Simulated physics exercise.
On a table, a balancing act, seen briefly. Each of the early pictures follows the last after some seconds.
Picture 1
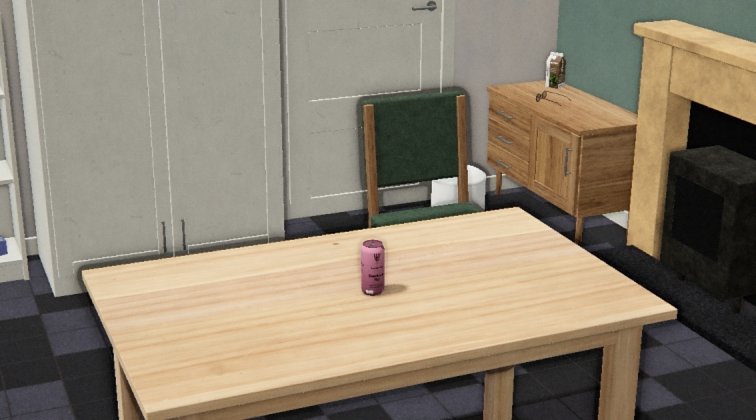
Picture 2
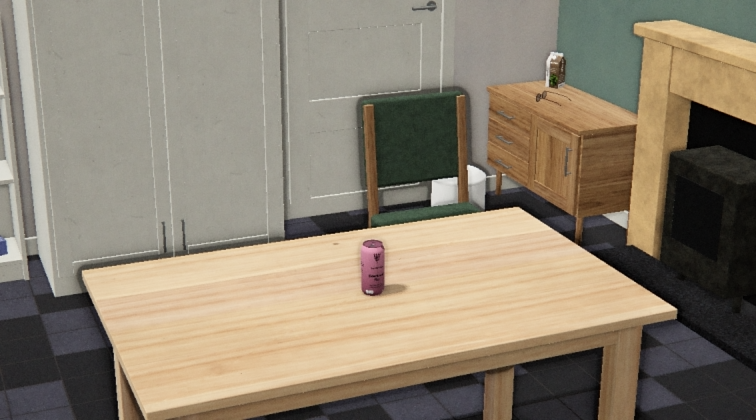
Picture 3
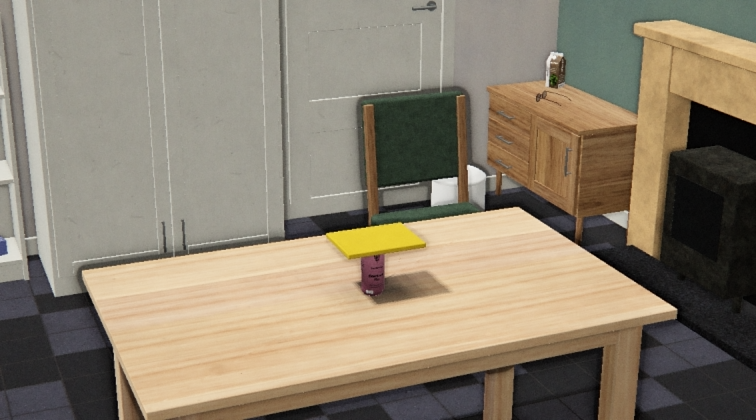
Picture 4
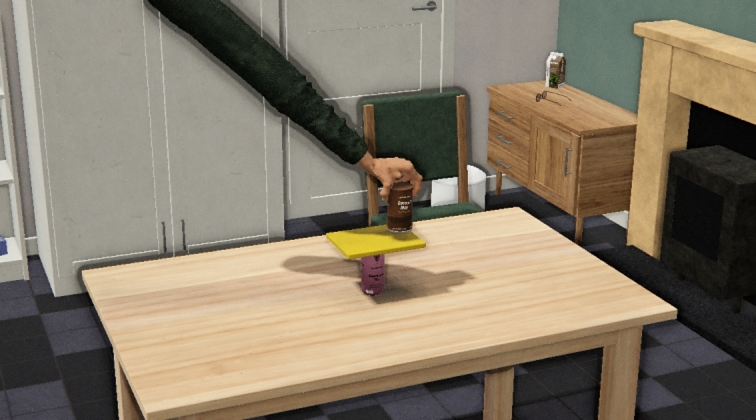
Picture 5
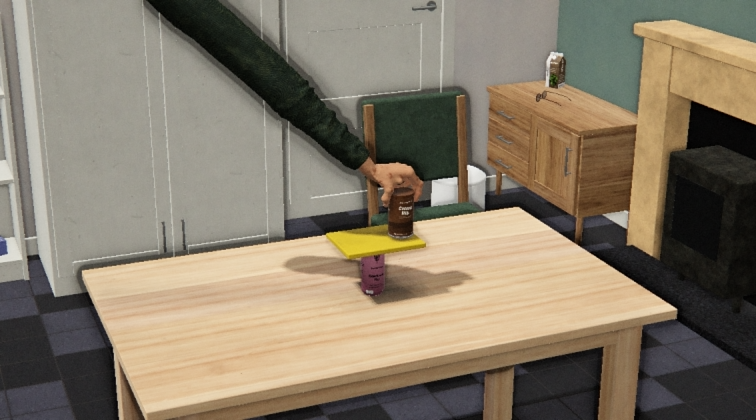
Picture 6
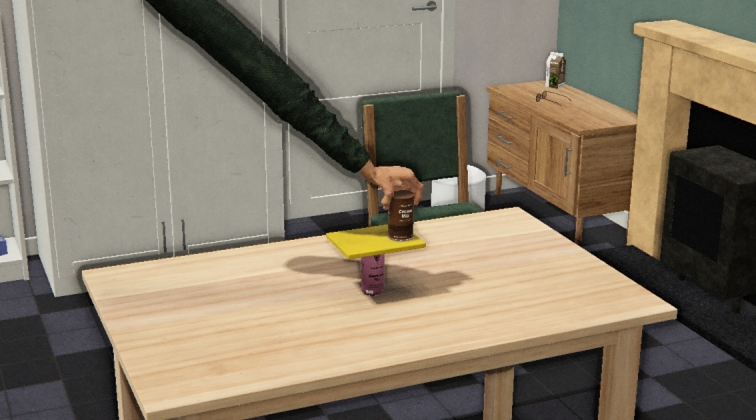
A yellow lid appears on top of the pink can on the pale wooden table, then a hand in a dark green sleeve, reaching from the upper left, lowers a brown tin onto its right side and keeps hold. Behind are a green chair, grey doors and, at right, a wooden cabinet and fireplace. The room is seen from slightly above, the camera still.
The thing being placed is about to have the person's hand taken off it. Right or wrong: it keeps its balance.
Wrong.
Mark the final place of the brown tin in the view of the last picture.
Roughly at pixel (430, 276).
Then, 0.40 s on from there, brown tin now fallen; yellow lid on its side.
Then, 0.60 s on from there, yellow lid now fallen.
In the end, fallen, yellow lid and brown tin; left askew, pink can. At the end, from the last picture's camera, brown tin near (430, 276). The stack loses its balance.
